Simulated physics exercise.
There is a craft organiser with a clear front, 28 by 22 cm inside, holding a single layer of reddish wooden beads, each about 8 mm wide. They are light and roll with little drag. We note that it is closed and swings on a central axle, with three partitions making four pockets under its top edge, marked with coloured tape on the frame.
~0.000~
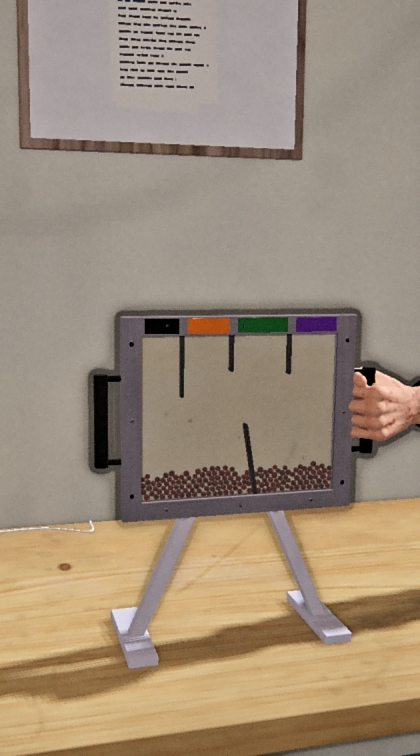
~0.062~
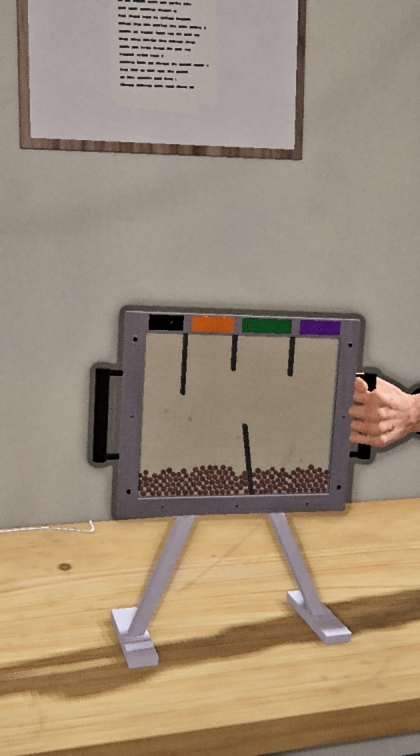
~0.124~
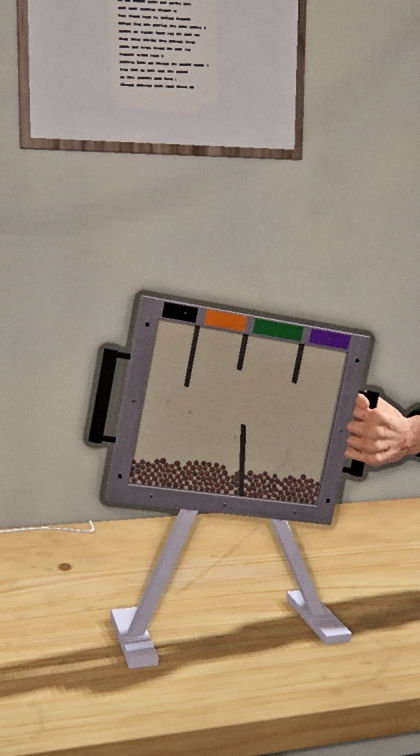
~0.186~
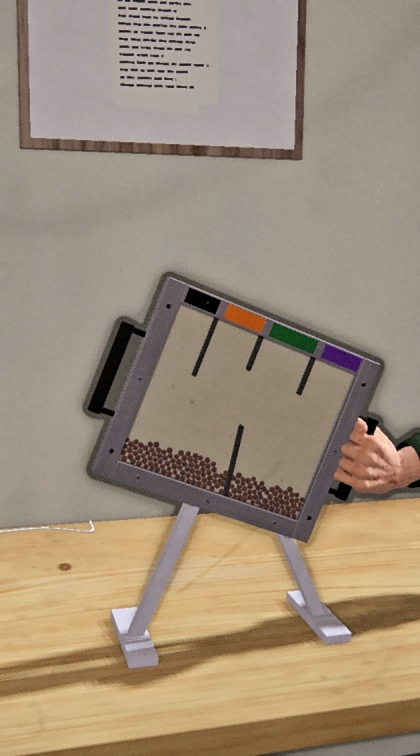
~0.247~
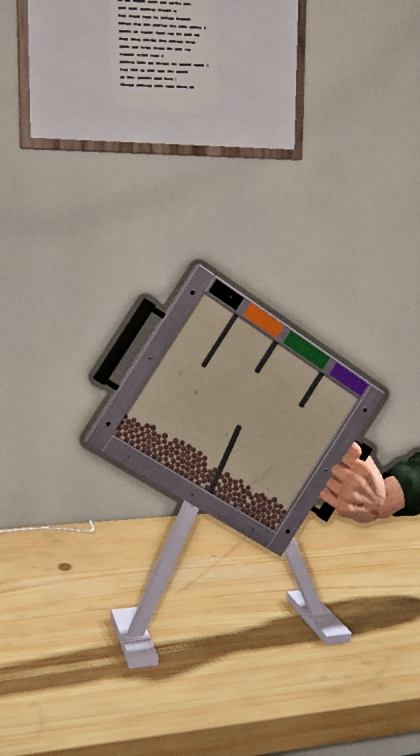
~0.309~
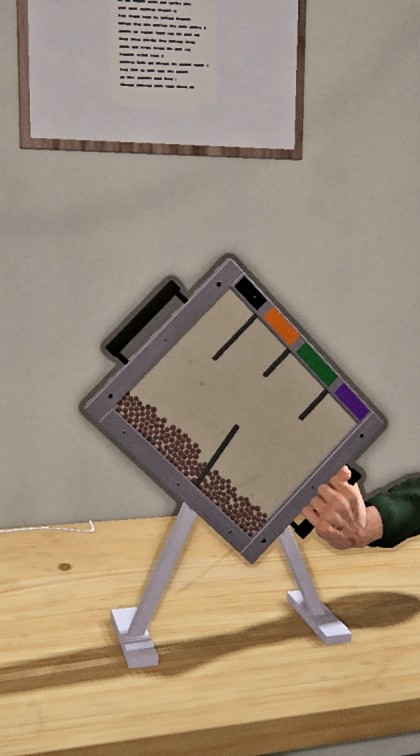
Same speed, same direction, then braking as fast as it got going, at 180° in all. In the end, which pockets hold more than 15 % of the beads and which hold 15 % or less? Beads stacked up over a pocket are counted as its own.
One by one: Black keeps inside the limit; green breaks the limit; orange breaks the limit; purple breaks the limit.
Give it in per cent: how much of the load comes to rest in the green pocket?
Share ending there: Approx. 25 %.
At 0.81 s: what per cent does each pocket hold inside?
Black pocket: 0; green pocket: 10; orange pocket: 0; purple pocket: 10.
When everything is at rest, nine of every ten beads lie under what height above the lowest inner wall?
About 5 cm up.
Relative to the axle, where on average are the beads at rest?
Roughly 3 cm to the left of the axle and 8 cm beneath it.
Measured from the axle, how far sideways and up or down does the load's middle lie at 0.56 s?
The middle sits about 8 centimetres left and 2 centimetres below the axle.
After 0.56 s it has turned 92°, the beads' middle is 8 cm left of and 2 cm below the axle; inside pockets, nothing yet.
After 0.81 s it has turned 139°, the beads' middle is 4 cm left of and 2 cm below the axle; inside pockets, green 10 %, purple 10 %.
Settled by 1.5 s, black 0 %, green 25 %, orange 35 %, purple 40 %.
